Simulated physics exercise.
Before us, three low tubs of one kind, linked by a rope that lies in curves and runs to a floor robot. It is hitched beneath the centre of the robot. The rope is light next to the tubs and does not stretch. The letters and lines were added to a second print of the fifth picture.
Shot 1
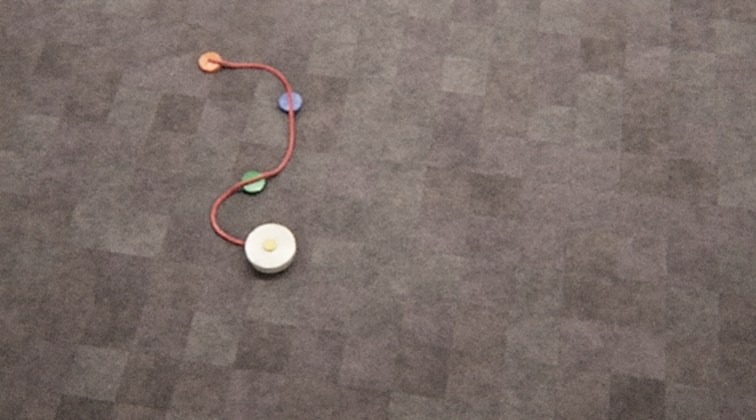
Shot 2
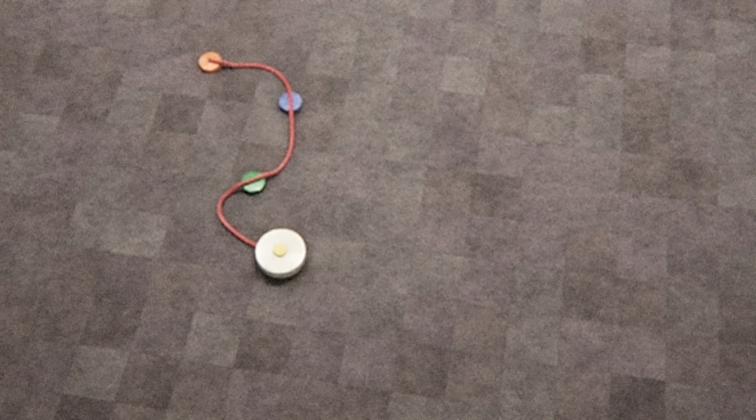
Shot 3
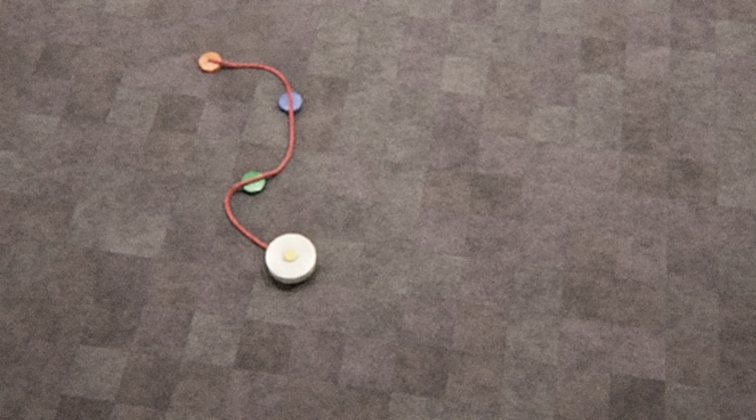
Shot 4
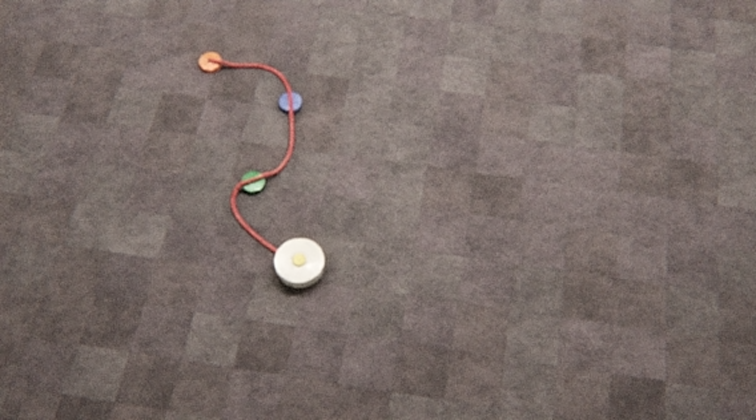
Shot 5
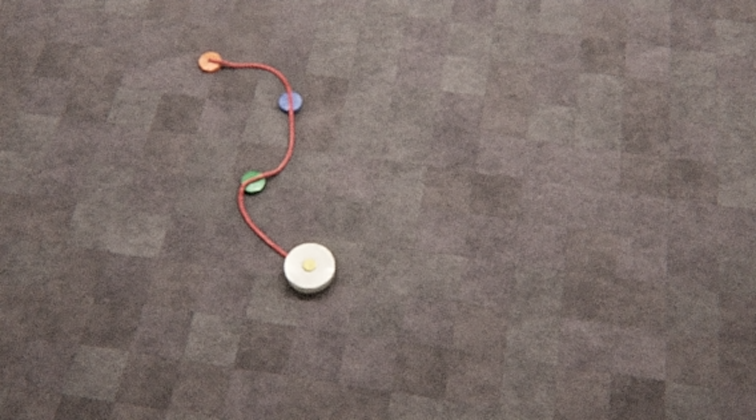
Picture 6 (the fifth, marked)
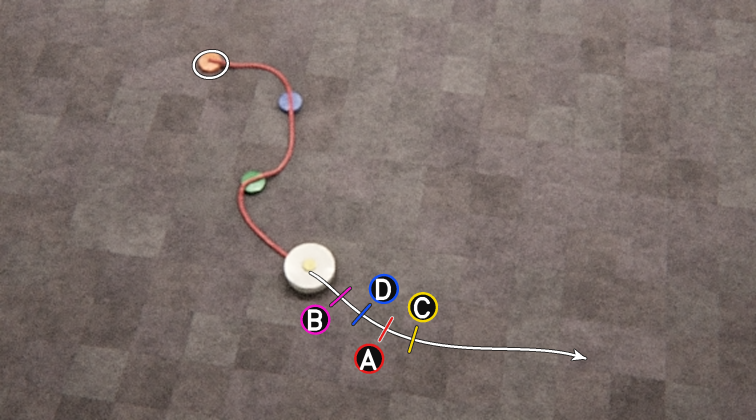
In the video, a white round robot slides slowly a short way down and to the right across a grey carpet, drawing the nearest curve of red rope straighter, while the orange, blue and green discs stay still.
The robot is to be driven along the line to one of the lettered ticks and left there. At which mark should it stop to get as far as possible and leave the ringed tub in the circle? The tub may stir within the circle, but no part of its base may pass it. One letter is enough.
As far as tick A.
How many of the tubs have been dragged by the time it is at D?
Two.
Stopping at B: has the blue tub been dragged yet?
By then, no.
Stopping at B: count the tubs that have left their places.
By then, one.
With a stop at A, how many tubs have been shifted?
Two.
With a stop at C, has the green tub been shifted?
Yes.
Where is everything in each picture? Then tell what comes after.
The first frame shows robot (271, 249); orange tub (210, 62); blue tub (291, 103).
The second frame shows robot (281, 254); green tub (253, 182).
The third frame shows robot (291, 259); blue tub (291, 103).
The fourth frame shows robot (300, 264); orange tub (210, 62).
The fifth frame shows robot (310, 269); green tub (253, 182); orange tub (210, 62); blue tub (291, 103).
On the marked copy, A at (386, 329); B at (340, 297); C at (413, 339); D at (362, 314); the ring at (211, 64); the route from (311, 273) via (434, 344) to (585, 358).
Taking A. A third of the way, robot (336, 289); orange tub (210, 62); blue tub (291, 103); green tub (262, 191).
Two thirds of the way, robot (361, 311); orange tub (210, 62); blue tub (289, 110); green tub (296, 204).
When it is over, robot (386, 326); orange tub (210, 62); blue tub (289, 125); green tub (317, 217); the ringed tub at the far end is still in its ring.
As for the rest, B is safe but short; C drags the last tub to (219, 71); D is safe but short.
